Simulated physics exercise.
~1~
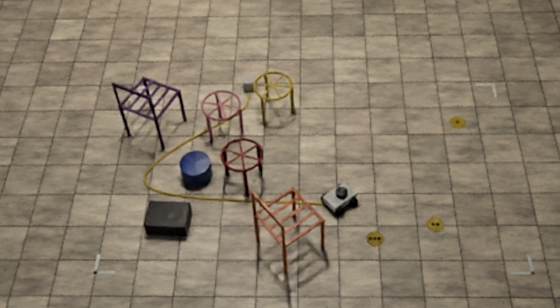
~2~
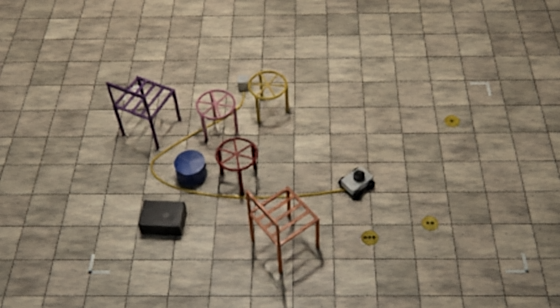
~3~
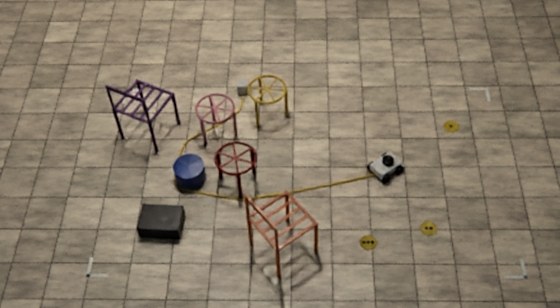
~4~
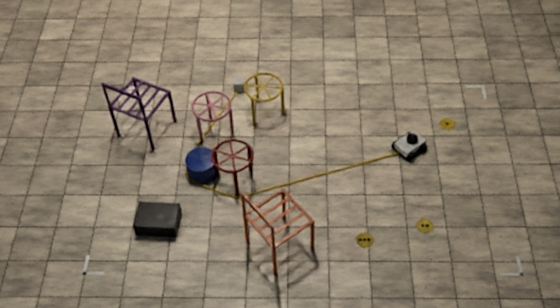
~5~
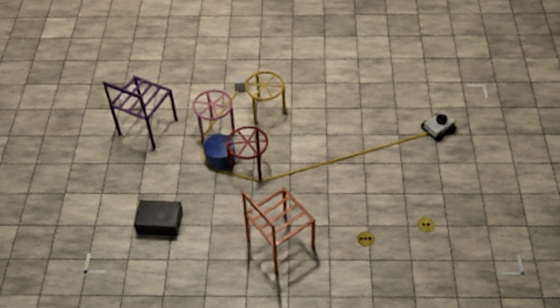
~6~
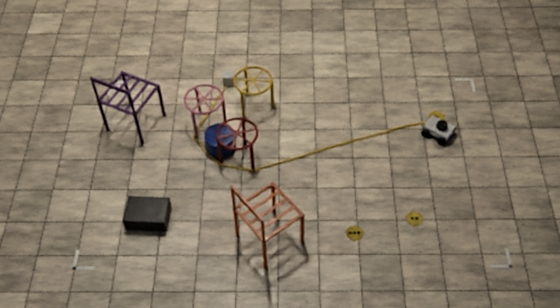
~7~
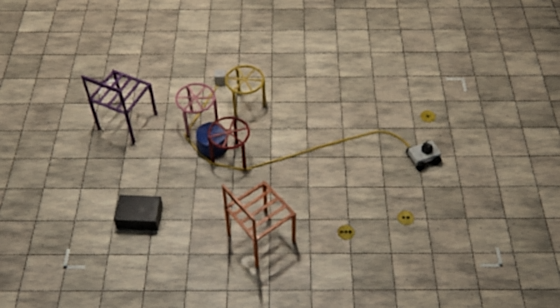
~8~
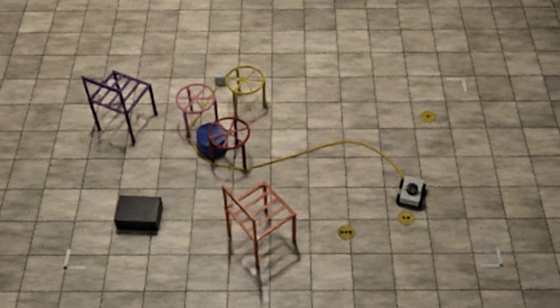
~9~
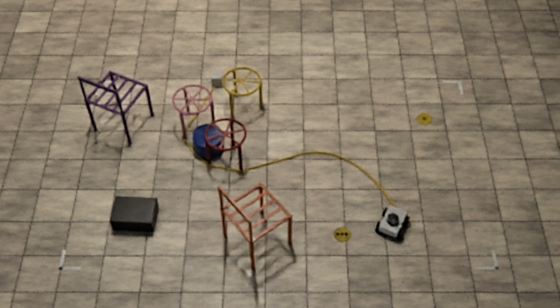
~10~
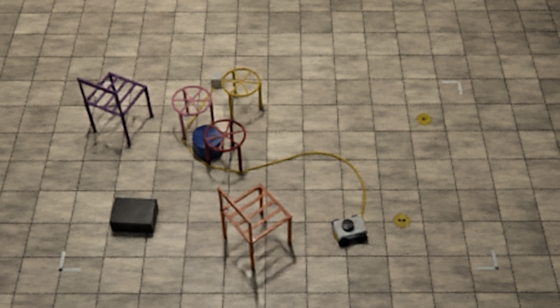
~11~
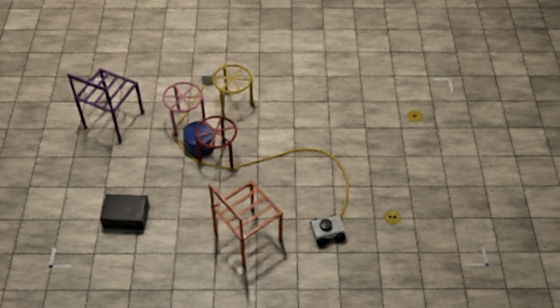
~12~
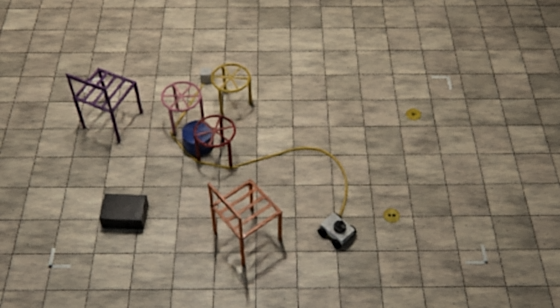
On a tiled floor, a small wheeled cart trailing a yellow cord moves up and to the right past coloured chairs and stools, the cord tugging a blue tub and red stool, then turns back down and left, stopping right of the orange chair with the cord slack.
